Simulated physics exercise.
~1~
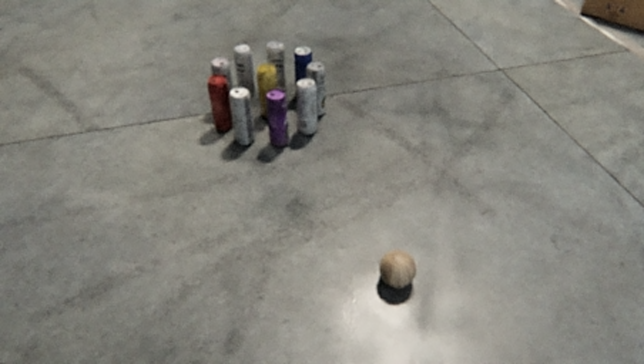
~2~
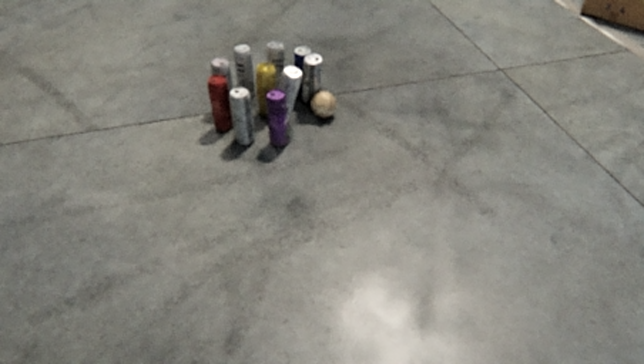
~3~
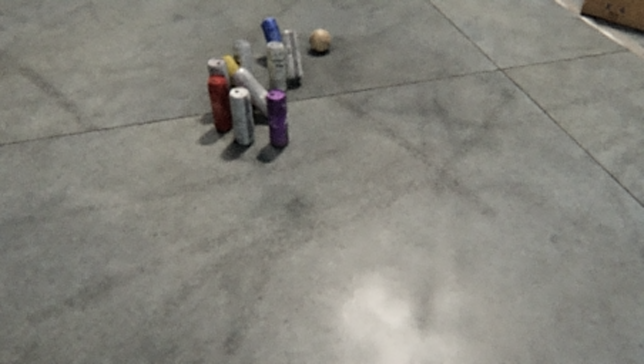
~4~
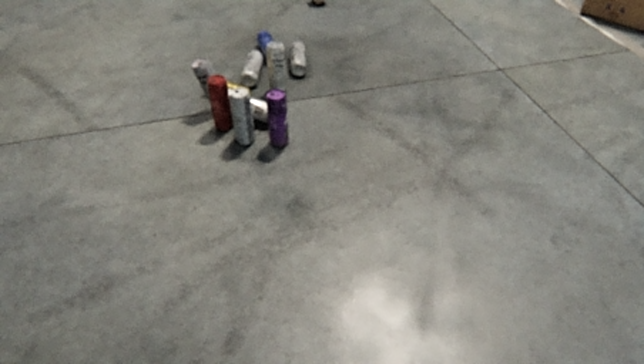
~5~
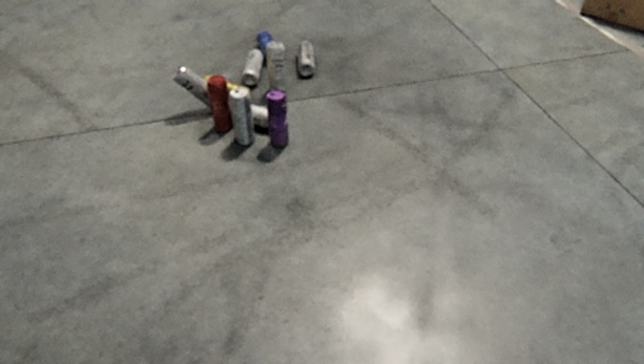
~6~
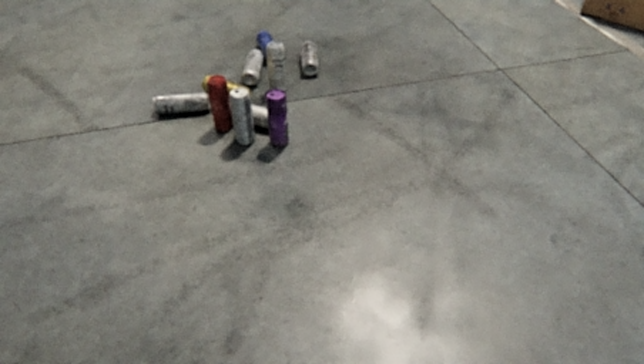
At the start, a cluster of upright tubes, among them red, yellow, blue and purple ones, stands on a grey concrete floor while a wooden ball rolls towards them from the lower right. The ball strikes the right side of the group, and a pale tube there begins to tip. It carries on past the cluster towards the top as the blue tube, the yellow tube and several pale ones lean and topple. The ball then leaves view, and a last pale tube on the left tips over and lies flat. The red and purple tubes remain standing with a couple of pale ones among the fallen.
